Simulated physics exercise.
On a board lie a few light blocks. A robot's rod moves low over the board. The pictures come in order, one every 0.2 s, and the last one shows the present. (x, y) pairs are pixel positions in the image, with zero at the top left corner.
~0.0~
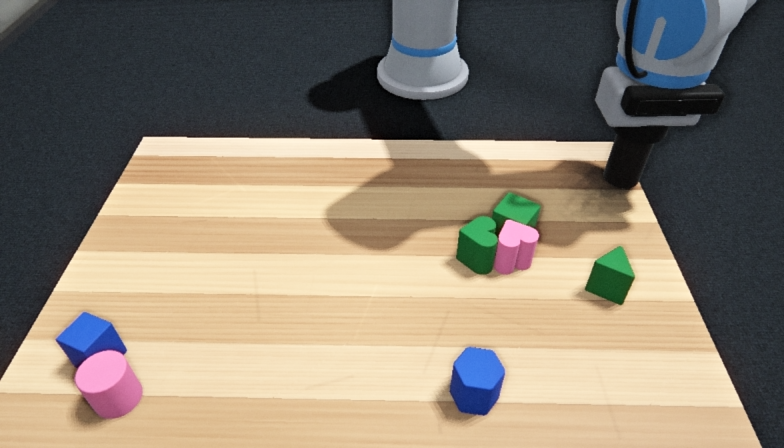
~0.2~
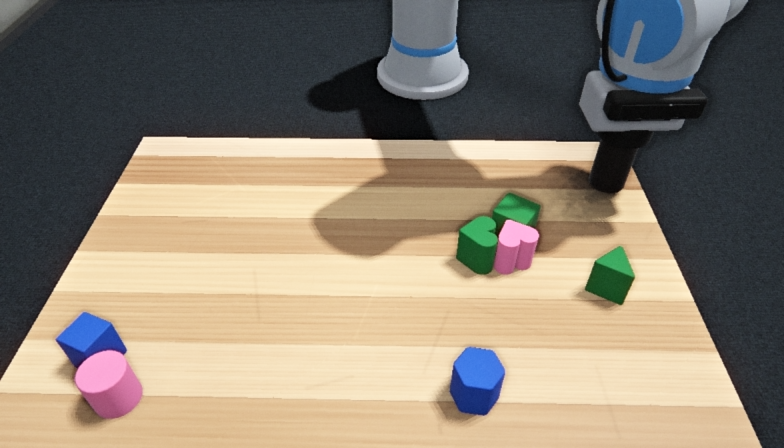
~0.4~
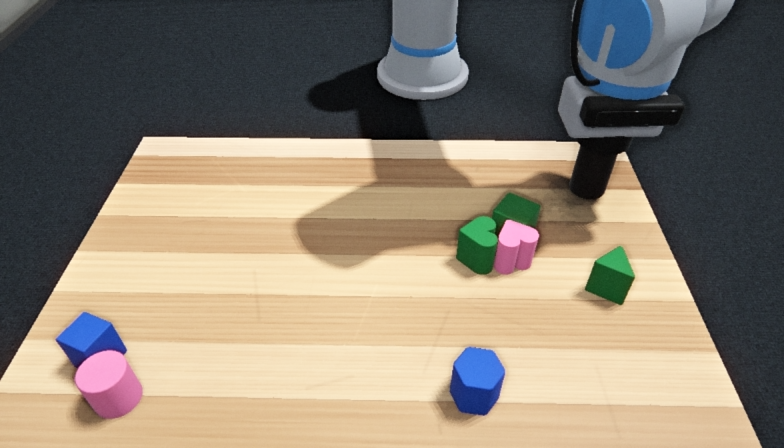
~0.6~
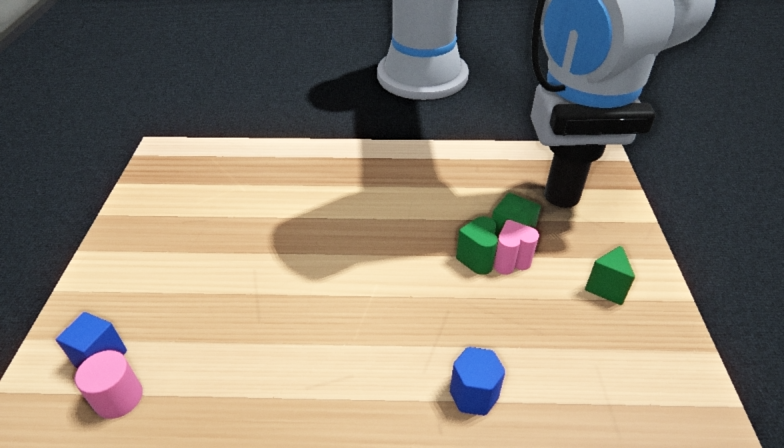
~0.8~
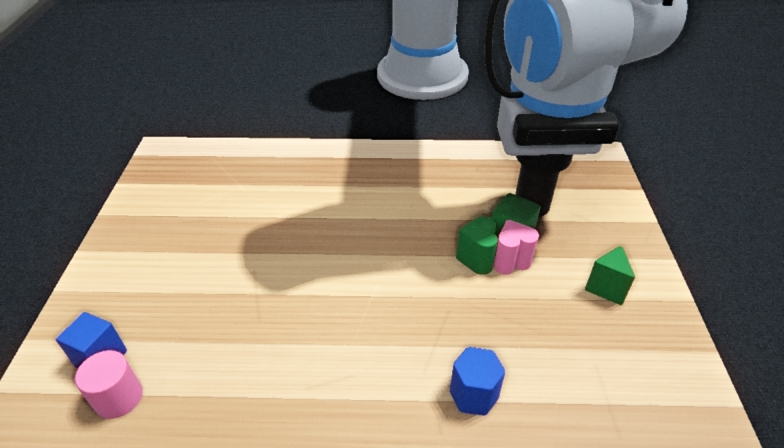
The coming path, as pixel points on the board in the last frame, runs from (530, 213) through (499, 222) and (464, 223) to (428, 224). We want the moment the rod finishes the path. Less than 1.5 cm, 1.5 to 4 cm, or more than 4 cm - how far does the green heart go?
Between 1.5 and 4 cm.
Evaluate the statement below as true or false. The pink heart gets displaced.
True
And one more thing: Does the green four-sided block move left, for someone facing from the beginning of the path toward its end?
In short: Yes.
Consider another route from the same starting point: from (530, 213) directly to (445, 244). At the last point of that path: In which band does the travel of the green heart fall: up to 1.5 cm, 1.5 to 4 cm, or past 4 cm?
It will fall in the top band, over 4 cm.
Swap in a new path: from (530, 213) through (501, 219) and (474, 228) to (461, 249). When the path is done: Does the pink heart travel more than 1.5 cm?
Yes, that is how it ends up.
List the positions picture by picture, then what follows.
Tip of the rod at (621, 178), middles of tops, green heart at (481, 230), pink heart at (517, 233), green four-sided block at (517, 207), in the first picture.
Rod at (606, 183), nothing pushed, in the second picture.
Rod at (587, 189), nothing pushed, in the third picture.
Rod at (562, 196), nothing pushed, in the fourth picture.
Rod at (532, 206), green heart at (481, 230), pink heart at (517, 233), green four-sided block at (517, 207), in the fifth picture.
On the path given first. One third of the way, rod at (500, 215); green heart at (472, 243); pink heart at (514, 243), turned 20° anticlockwise; green four-sided block at (498, 218), turned 30° anticlockwise.
Two thirds of the way, rod at (464, 216); green heart at (469, 248); pink heart at (513, 244), turned 30° anticlockwise; green four-sided block at (493, 220), turned 35° anticlockwise.
At the end, rod at (428, 217); green heart at (469, 248); pink heart at (513, 244), turned 30° anticlockwise; green four-sided block at (493, 220), turned 35° anticlockwise.
